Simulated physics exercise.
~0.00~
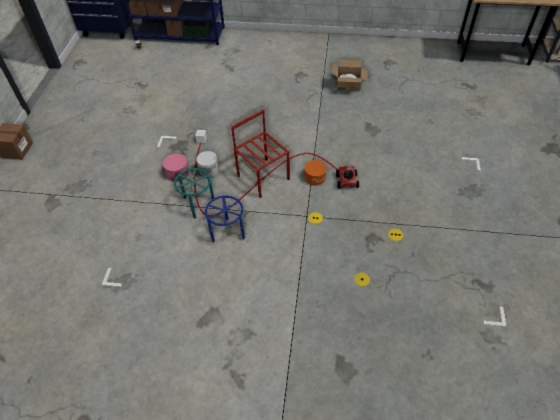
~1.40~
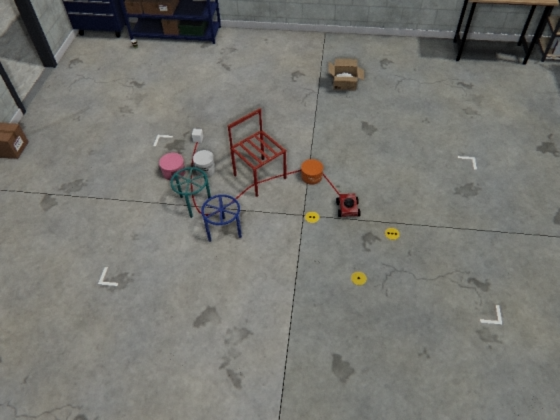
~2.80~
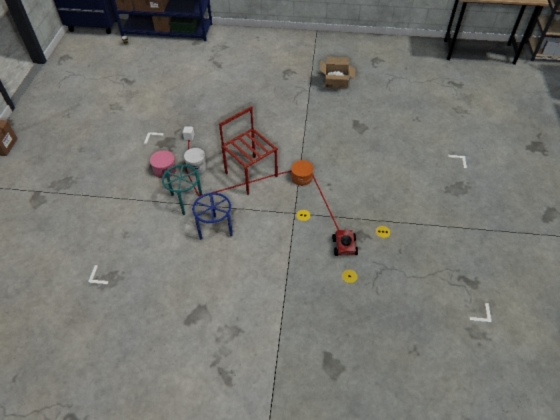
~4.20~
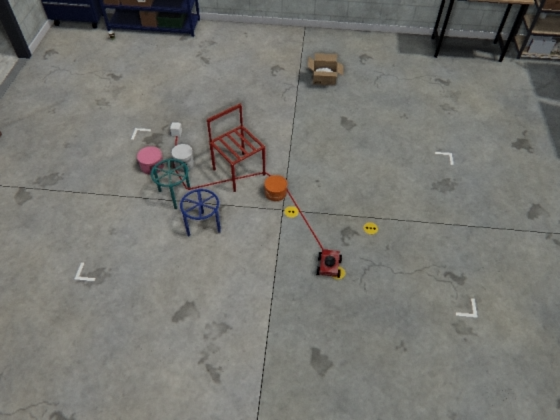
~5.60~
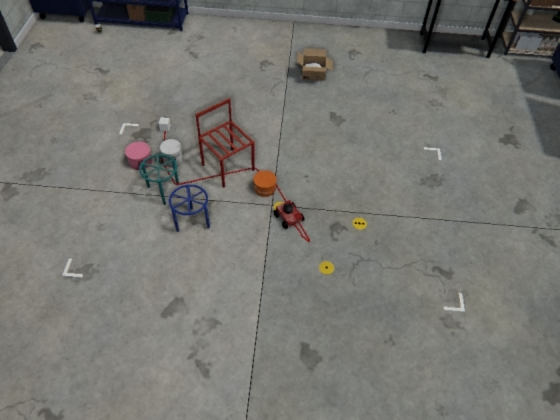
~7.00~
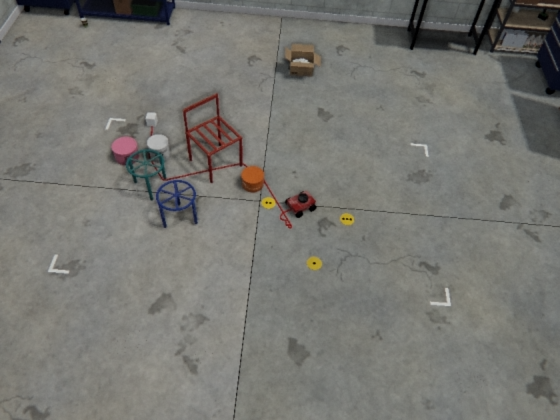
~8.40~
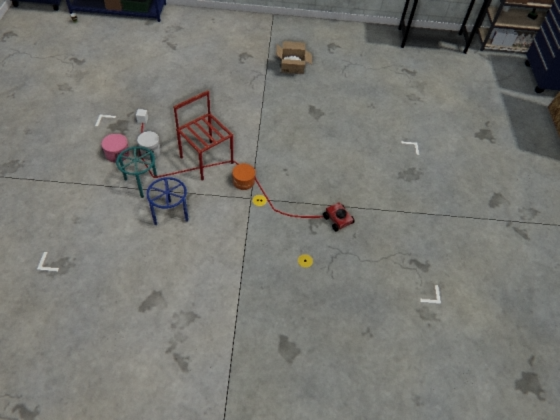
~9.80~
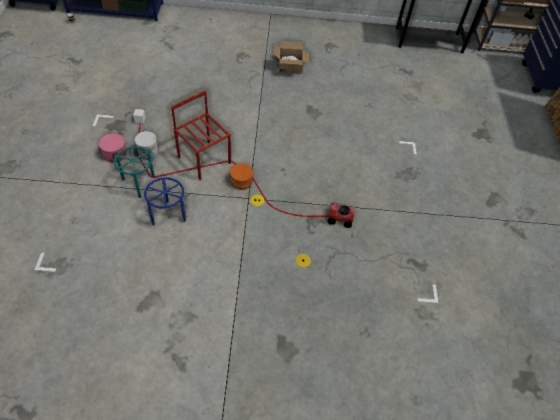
In this clip, a small red cart trailing a red lead drives down a concrete floor from beside stools, bins and a red chair, and the orange bin shifts slightly. The cart then turns back up toward the bin, heads right, and stops over a yellow mark.
